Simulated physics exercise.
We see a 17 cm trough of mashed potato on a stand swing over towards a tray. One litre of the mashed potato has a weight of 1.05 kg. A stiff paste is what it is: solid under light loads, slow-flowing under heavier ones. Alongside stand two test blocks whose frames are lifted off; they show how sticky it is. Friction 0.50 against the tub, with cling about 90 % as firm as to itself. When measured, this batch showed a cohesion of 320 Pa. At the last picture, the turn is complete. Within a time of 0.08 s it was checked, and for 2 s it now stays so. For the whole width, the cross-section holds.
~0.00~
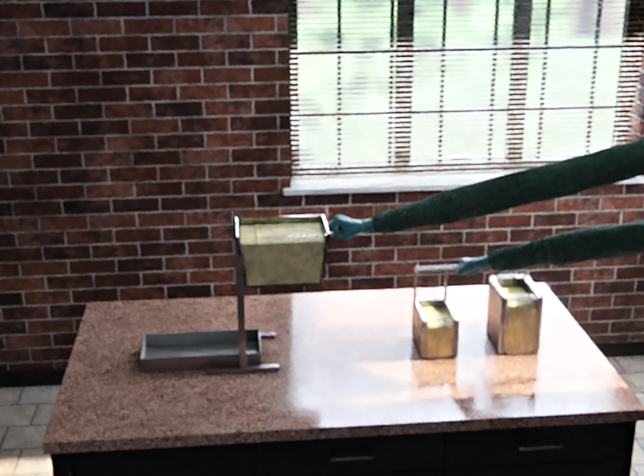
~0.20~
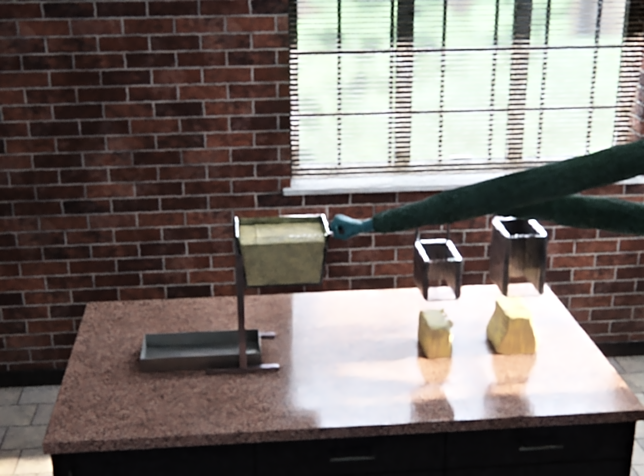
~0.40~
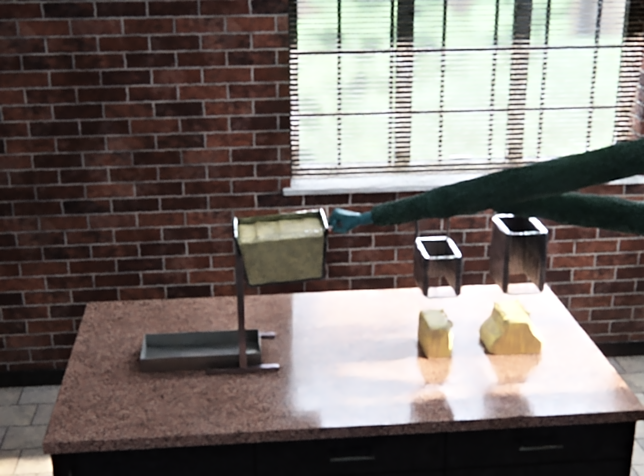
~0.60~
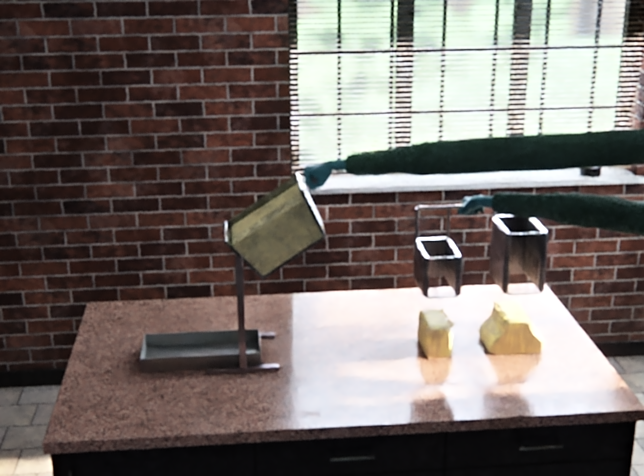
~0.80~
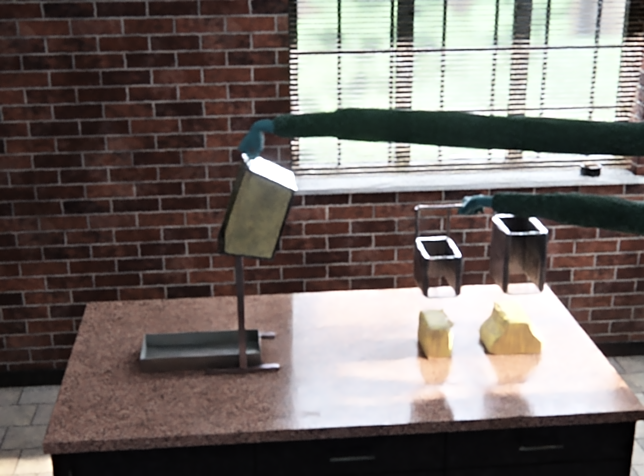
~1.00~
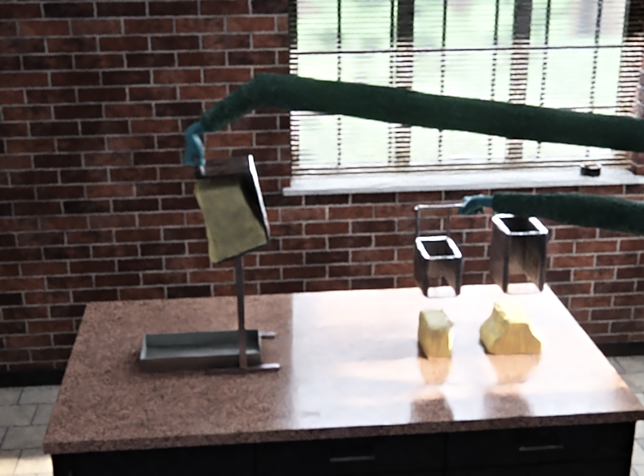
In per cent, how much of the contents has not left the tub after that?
Expect about 0 out of 100.
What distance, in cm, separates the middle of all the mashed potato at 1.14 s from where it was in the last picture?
About 13 cm.
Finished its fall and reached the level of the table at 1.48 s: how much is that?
I'd say about 75 per cent of it.
By 1.14 s, the tub is at 102 degrees and holds 35 %.
By 1.31 s, the tub is at 102 degrees and holds 13 %.
By 1.48 s, the tub is at 102 degrees and holds 0 %.
By 1.65 s, the tub is at 102 degrees and holds 0 %.
By 3.00 s, at the end, the tub is at 102 degrees and holds 0 %.
